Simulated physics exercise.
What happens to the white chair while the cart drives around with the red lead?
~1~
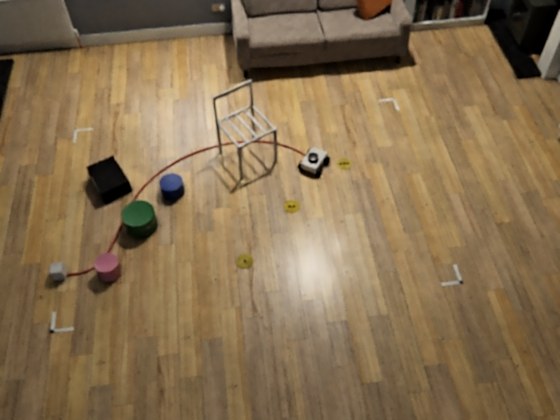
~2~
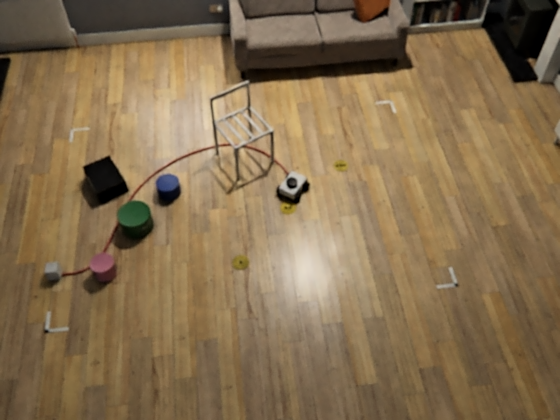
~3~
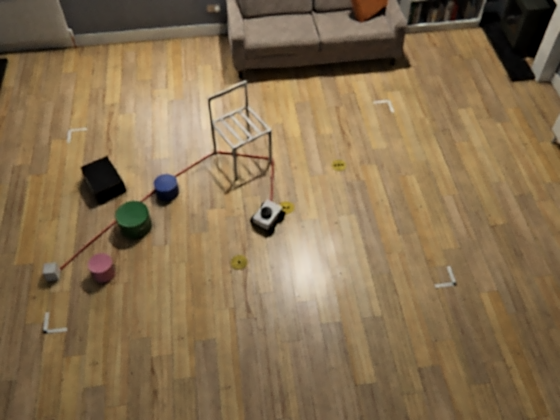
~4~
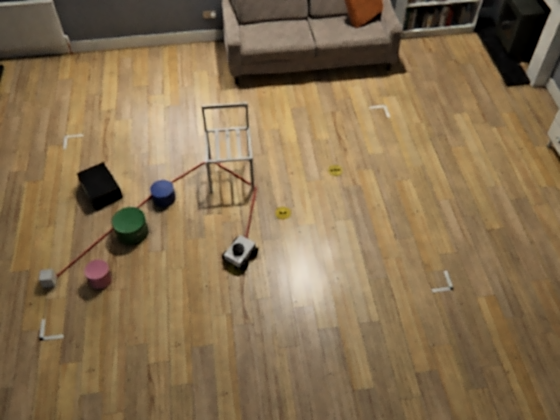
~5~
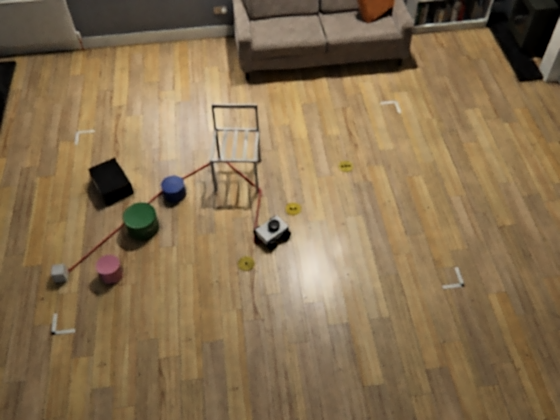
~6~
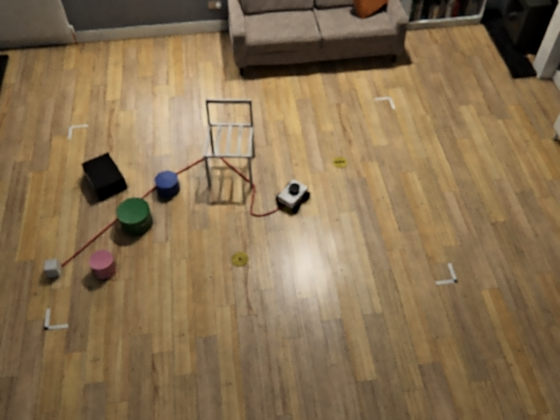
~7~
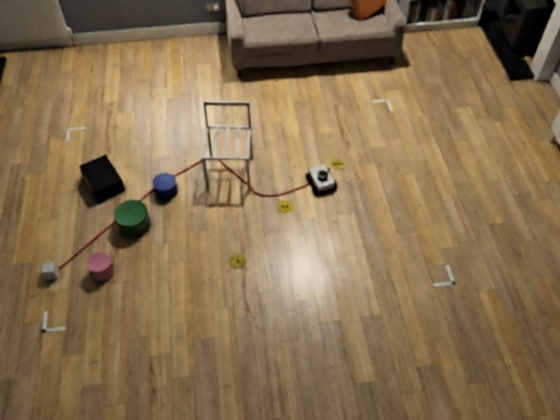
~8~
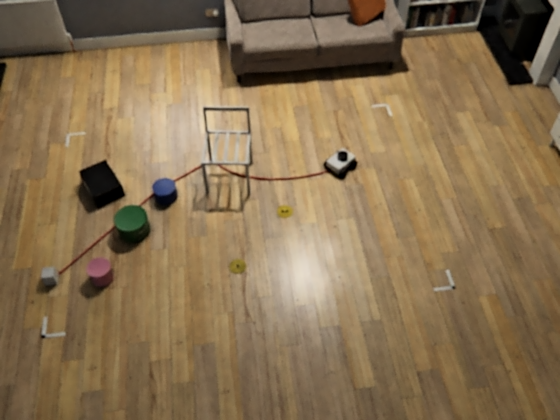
The white chair turns and shifts a little from where it stood, and it stays upright in its new position to the end.
